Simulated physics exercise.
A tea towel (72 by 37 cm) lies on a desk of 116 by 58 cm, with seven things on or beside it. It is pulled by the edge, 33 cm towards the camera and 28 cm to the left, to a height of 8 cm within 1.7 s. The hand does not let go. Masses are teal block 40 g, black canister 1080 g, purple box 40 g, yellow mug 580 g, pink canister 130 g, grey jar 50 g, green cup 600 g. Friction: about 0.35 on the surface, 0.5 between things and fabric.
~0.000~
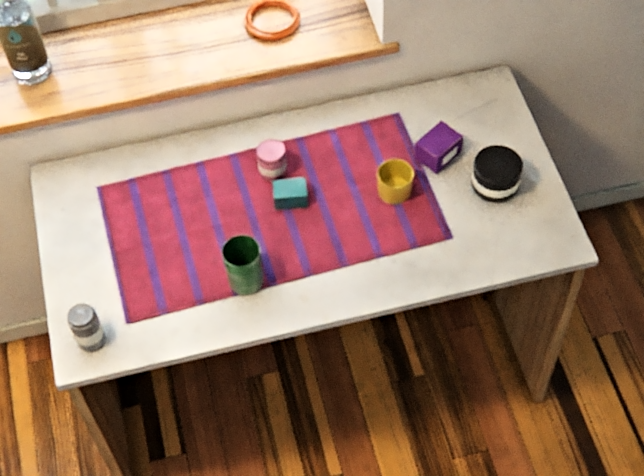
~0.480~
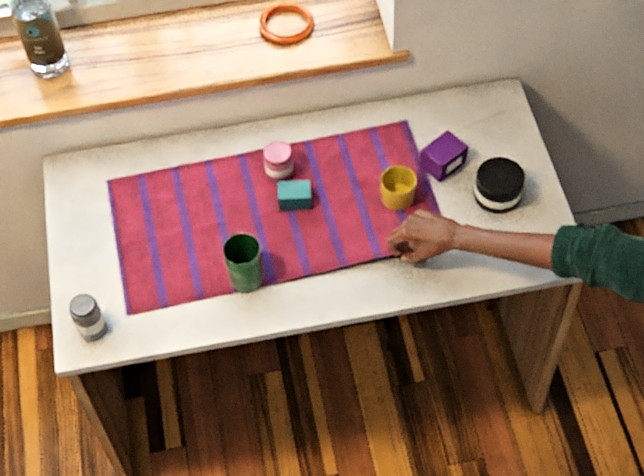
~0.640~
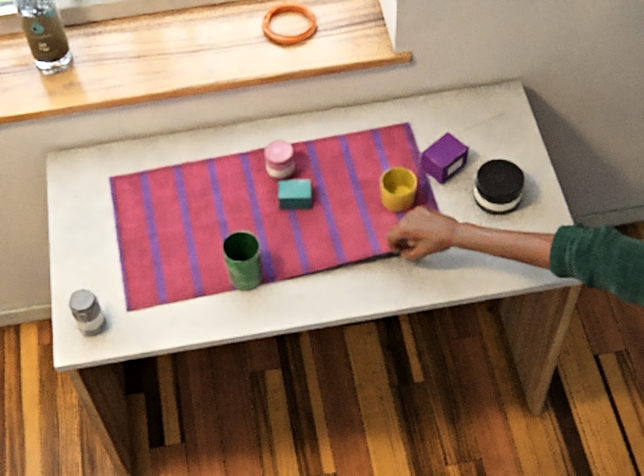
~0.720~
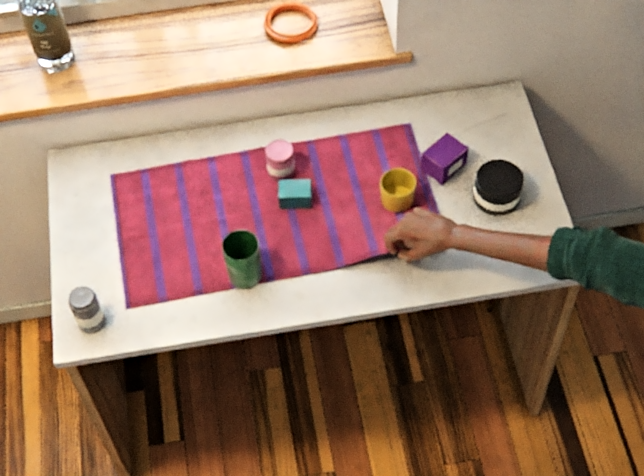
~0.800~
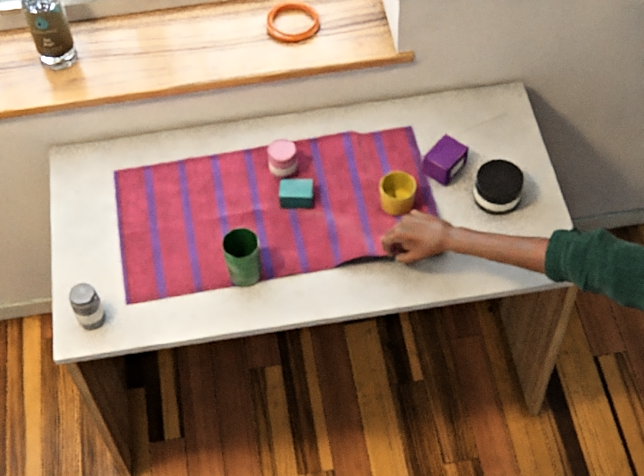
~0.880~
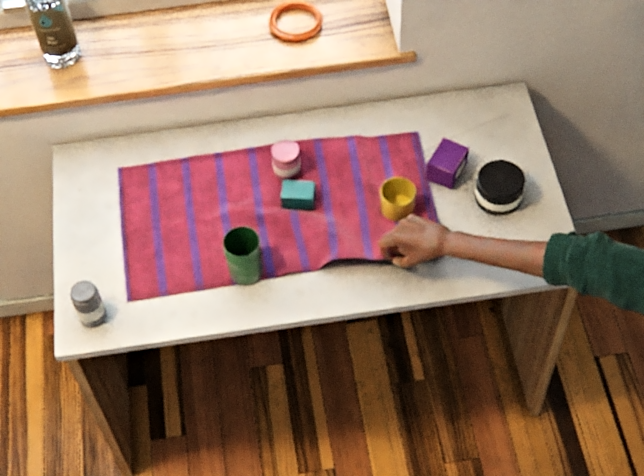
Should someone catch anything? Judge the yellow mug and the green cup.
The yellow mug falls off, the green cup stays on.
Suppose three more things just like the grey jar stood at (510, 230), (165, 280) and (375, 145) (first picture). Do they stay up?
In that order: Stays on, remains, falls off.
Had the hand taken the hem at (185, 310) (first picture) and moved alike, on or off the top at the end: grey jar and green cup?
In that case: Grey jar drops off, green cup falls off.
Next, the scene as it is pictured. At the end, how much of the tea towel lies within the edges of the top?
Some 55 per cent of it.
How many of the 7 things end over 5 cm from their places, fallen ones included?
I count 4.
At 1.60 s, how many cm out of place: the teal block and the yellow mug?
Teal block 15 cm, yellow mug 30 cm.
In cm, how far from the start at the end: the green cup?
About: Green cup 6 cm.
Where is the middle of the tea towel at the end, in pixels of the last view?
Near (303, 299).
At 1.2 s, 100 % of the tea towel is still over the top; yellow mug 15 cm off its start, pink canister 7 cm off its start, teal block 5 cm off its start.
At 1.6 s, 90 % of the tea towel is still over the top; yellow mug 30 cm off its start, green cup 1 cm off its start, pink canister 18 cm off its start.
At 2.0 s, 65 % of the tea towel is still over the top; yellow mug over the edge, green cup 5 cm off its start at (243, 260), pink canister 32 cm off its start at (324, 260).
At 2.3 s, 55 % of the tea towel is still over the top; yellow mug over the edge, green cup 5 cm off its start, pink canister 43 cm off its start.
At 3.9 s, 55 % of the tea towel is still over the top; yellow mug over the edge, green cup 5 cm off its start at (242, 262), pink canister over the edge, teal block over the edge.
